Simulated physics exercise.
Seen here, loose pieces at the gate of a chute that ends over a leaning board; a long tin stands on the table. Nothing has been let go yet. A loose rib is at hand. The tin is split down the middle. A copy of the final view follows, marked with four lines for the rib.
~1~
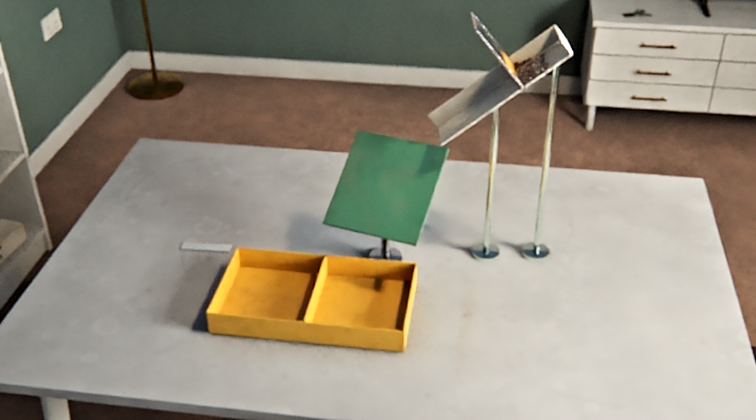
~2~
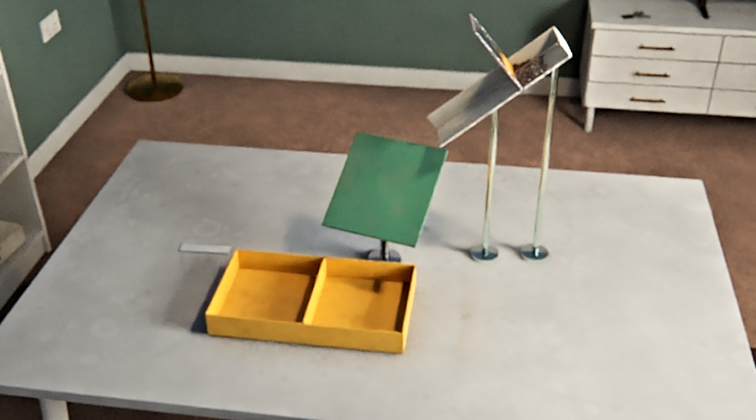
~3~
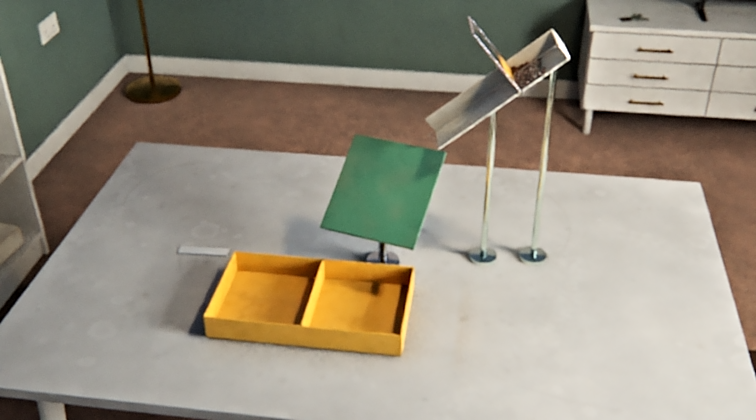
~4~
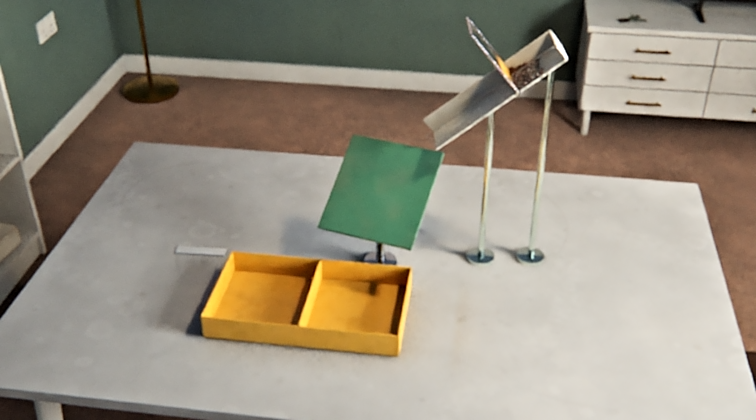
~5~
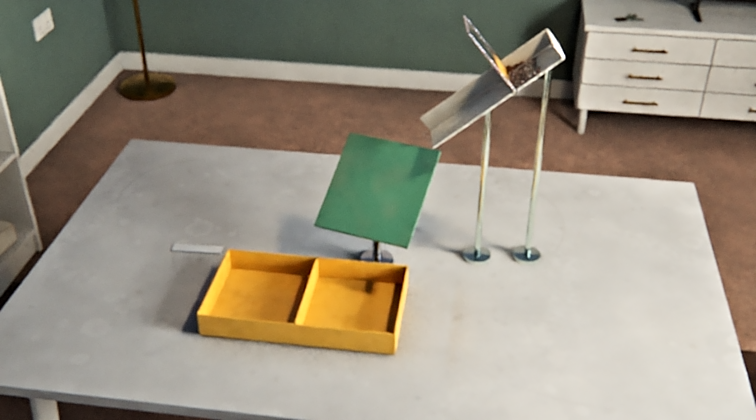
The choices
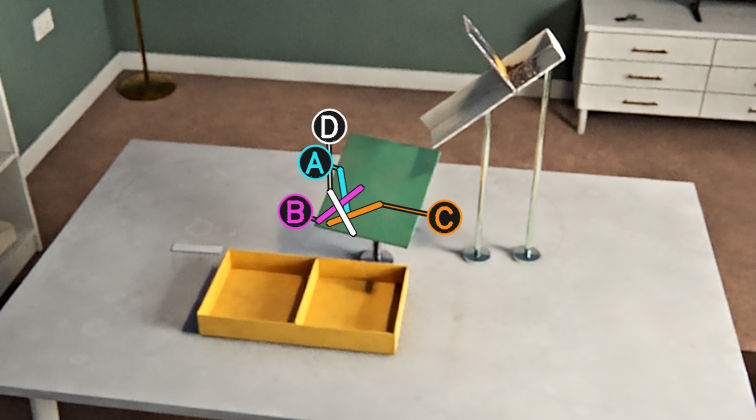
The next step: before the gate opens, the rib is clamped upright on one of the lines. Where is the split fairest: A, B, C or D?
Use line B.
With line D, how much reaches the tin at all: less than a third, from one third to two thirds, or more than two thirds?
It is more than two thirds.
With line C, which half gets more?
More lands on the left.
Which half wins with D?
More lands on the right.
On the marked copy, line A from (340, 169) to (347, 215); line B from (360, 188) to (318, 220); line C from (380, 204) to (329, 223); line D from (330, 191) to (353, 233).
With A, of what is caught, a stray few in the left half, nearly all in the right.
With B, of what is caught, about two thirds in the left half, about a third in the right.
With C, of what is caught, nearly all in the left half, a small part in the right.
With D, of what is caught, a small part in the left half, nearly all in the right.
